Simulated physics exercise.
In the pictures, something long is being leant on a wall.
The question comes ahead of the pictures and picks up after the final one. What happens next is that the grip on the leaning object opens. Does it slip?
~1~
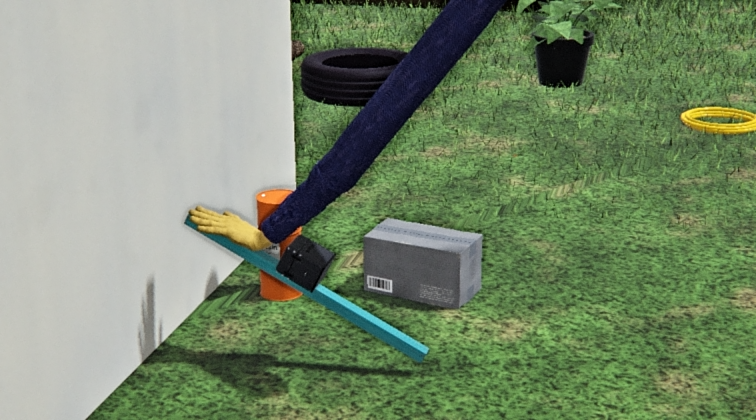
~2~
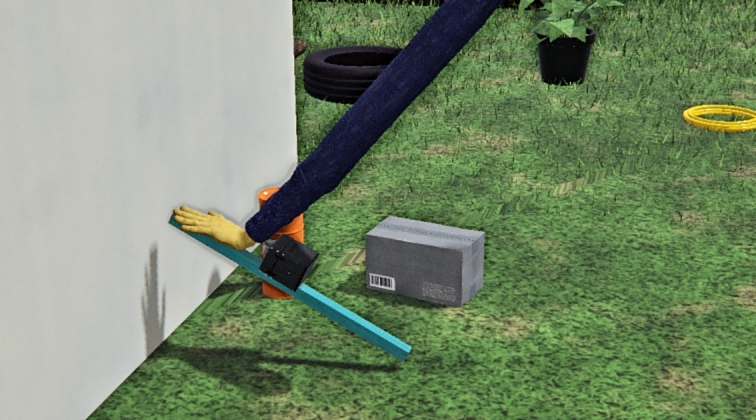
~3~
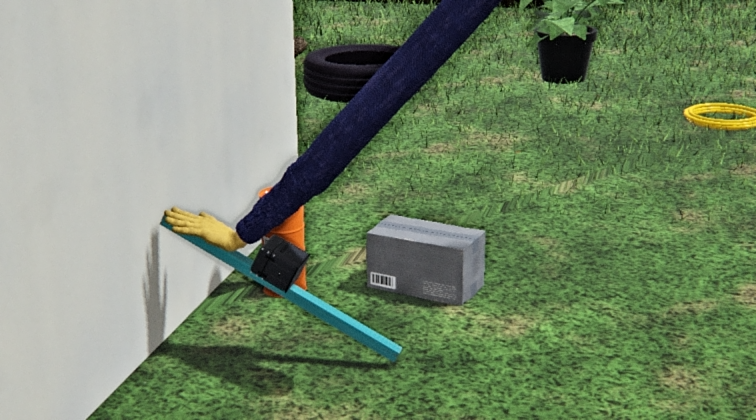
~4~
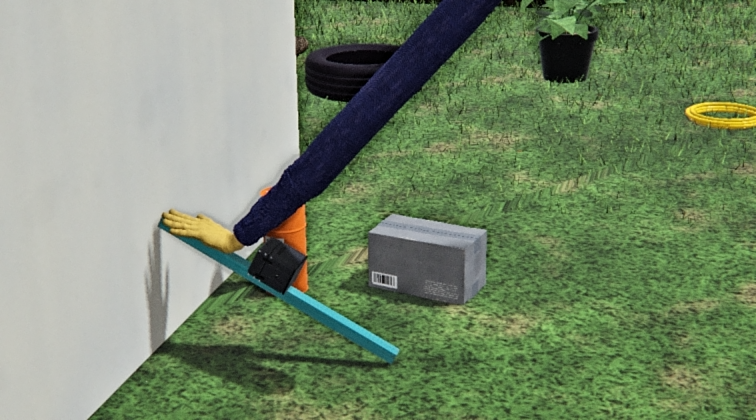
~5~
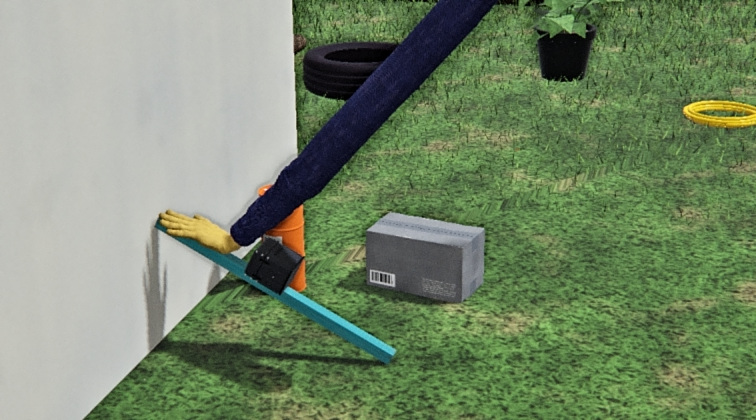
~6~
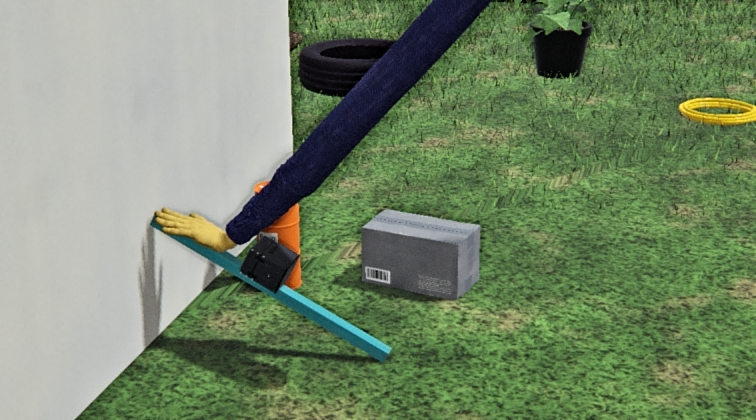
Yes, it comes down.
Then, 0.30 s on from there, turquoise pole leaning 19° more than when let go near (284, 327).
Then, 0.40 s on from there, turquoise pole leaning 26° more than when let go near (289, 324).
Then, 0.70 s on from there, turquoise pole leaning 27° more than when let go near (295, 347).
Then, 0.80 s on from there, turquoise pole leaning 29° more than when let go near (296, 329).
In the end, moved from the start, turquoise pole; the other 2 unmoved. At the end, from the last picture's camera, turquoise pole near (298, 344). The pole slips out.
